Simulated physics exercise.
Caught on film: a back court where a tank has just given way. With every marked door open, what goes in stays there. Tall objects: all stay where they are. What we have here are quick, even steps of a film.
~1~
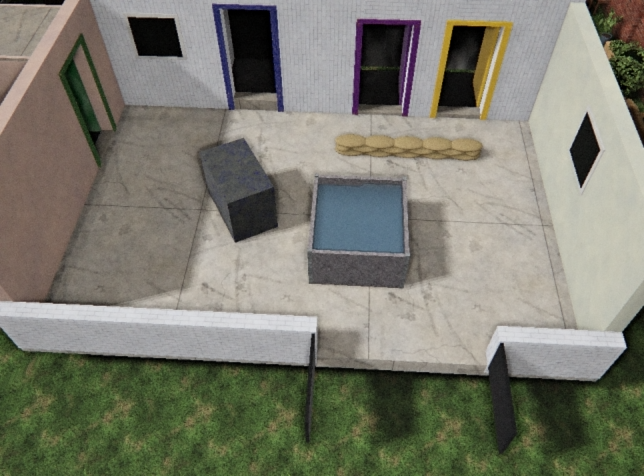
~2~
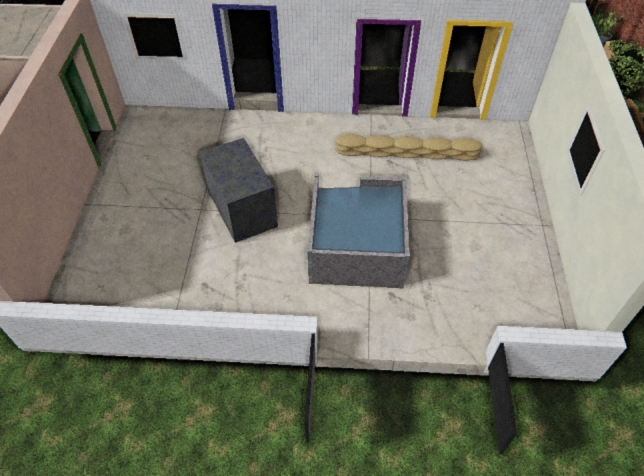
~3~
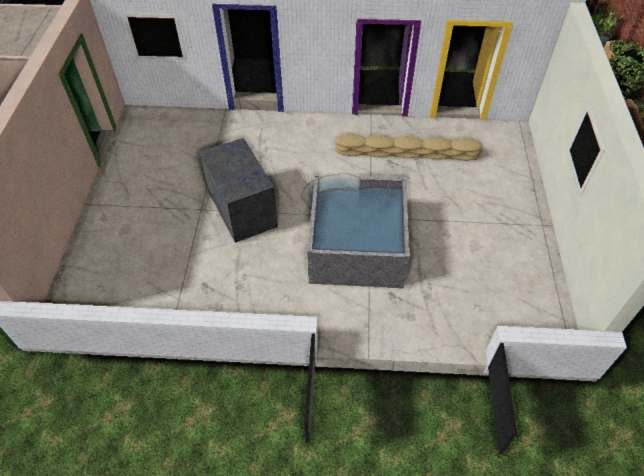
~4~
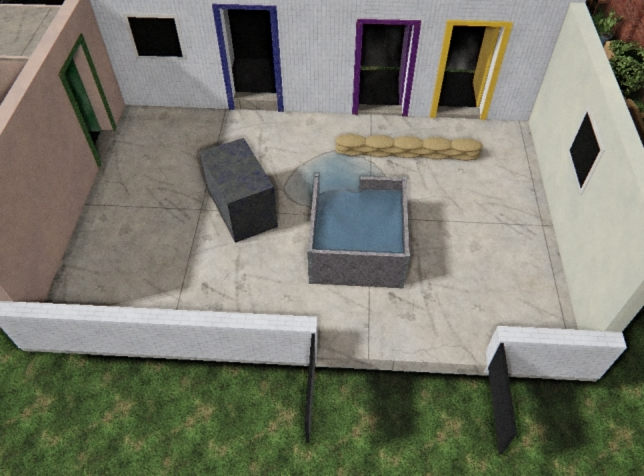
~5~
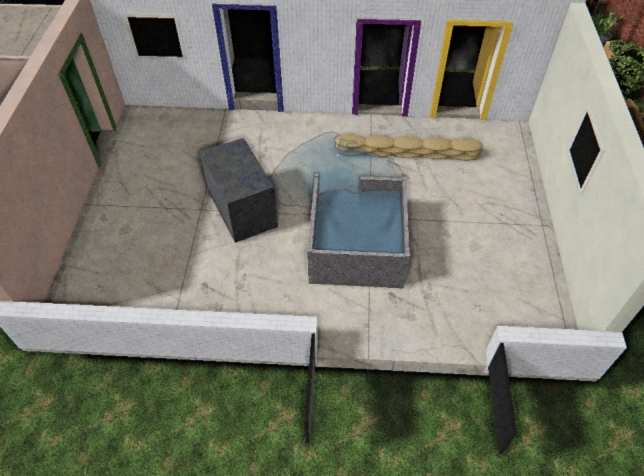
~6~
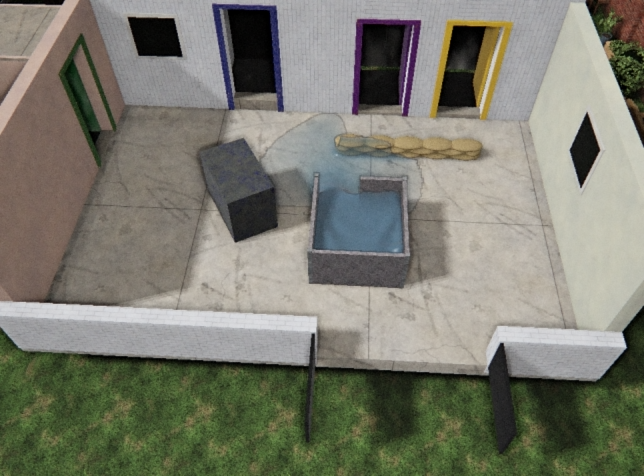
Water pouring through a gap in the far side of an open tank, spreading across paving past a row of sandbags.
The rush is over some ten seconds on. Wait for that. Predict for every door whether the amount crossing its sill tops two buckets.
Yellow door: At most two buckets. Purple door: At most two buckets. Blue door: At most two buckets. Green door: Over two buckets.
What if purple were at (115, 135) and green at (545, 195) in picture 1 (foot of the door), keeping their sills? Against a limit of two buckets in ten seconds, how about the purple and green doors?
Here the purple door tops the limit while the green door tops the limit.
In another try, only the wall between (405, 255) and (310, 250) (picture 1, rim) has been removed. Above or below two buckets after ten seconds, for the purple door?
As far as I can tell, the purple door fails to reach the limit.
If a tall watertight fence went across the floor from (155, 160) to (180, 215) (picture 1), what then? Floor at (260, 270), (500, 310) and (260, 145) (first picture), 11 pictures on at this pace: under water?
Results in order: Bone-dry / bone-dry / swamped.
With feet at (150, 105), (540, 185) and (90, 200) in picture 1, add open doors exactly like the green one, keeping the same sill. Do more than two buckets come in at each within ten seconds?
As listed: Floods, passes that mark, lets less in.
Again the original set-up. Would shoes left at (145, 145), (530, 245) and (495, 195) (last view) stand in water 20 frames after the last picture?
In turn, the points end up soaked, soaked and soaked.
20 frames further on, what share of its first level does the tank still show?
Near 32 in a hundred.
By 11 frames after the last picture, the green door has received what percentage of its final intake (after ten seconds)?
Some 0 in a hundred.
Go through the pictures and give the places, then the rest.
In the first picture, still water in the open tank at (359, 217).
In the second picture, the front is at a hidden place, out from the gap on the open tank's far side.
In the third picture, water pours out on the open tank's far side and has run to a hidden place.
In the fourth picture, water pours out on the open tank's far side and has run to (330, 154).
In the fifth picture, water pours out on the open tank's far side and has run to (329, 135).
In the sixth picture, the front is at (327, 115), out from the gap on the open tank's far side.
A moment on, water covers 20 % of the floor; the yellow door not reached, the purple door wet at the sill, nothing in, the blue door wet at the sill, nothing in, the green door not reached.
Next, water covers 30 % of the floor; the yellow door not reached, the purple door wet at the sill, nothing in, the blue door wet at the sill, nothing in, the green door not reached.
Then, water covers 50 % of the floor; the yellow door wet at the sill, nothing in, the purple door wet at the sill, nothing in, the blue door wet at the sill, nothing in, the green door under two buckets in.
Later, water covers 70 % of the floor; the yellow door wet at the sill, nothing in, the purple door wet at the sill, nothing in, the blue door wet at the sill, nothing in, the green door over two buckets in.
In the end, water covers 90 % of the floor; the yellow door wet at the sill, nothing in, the purple door wet at the sill, nothing in, the blue door wet at the sill, nothing in, the green door over two buckets in.
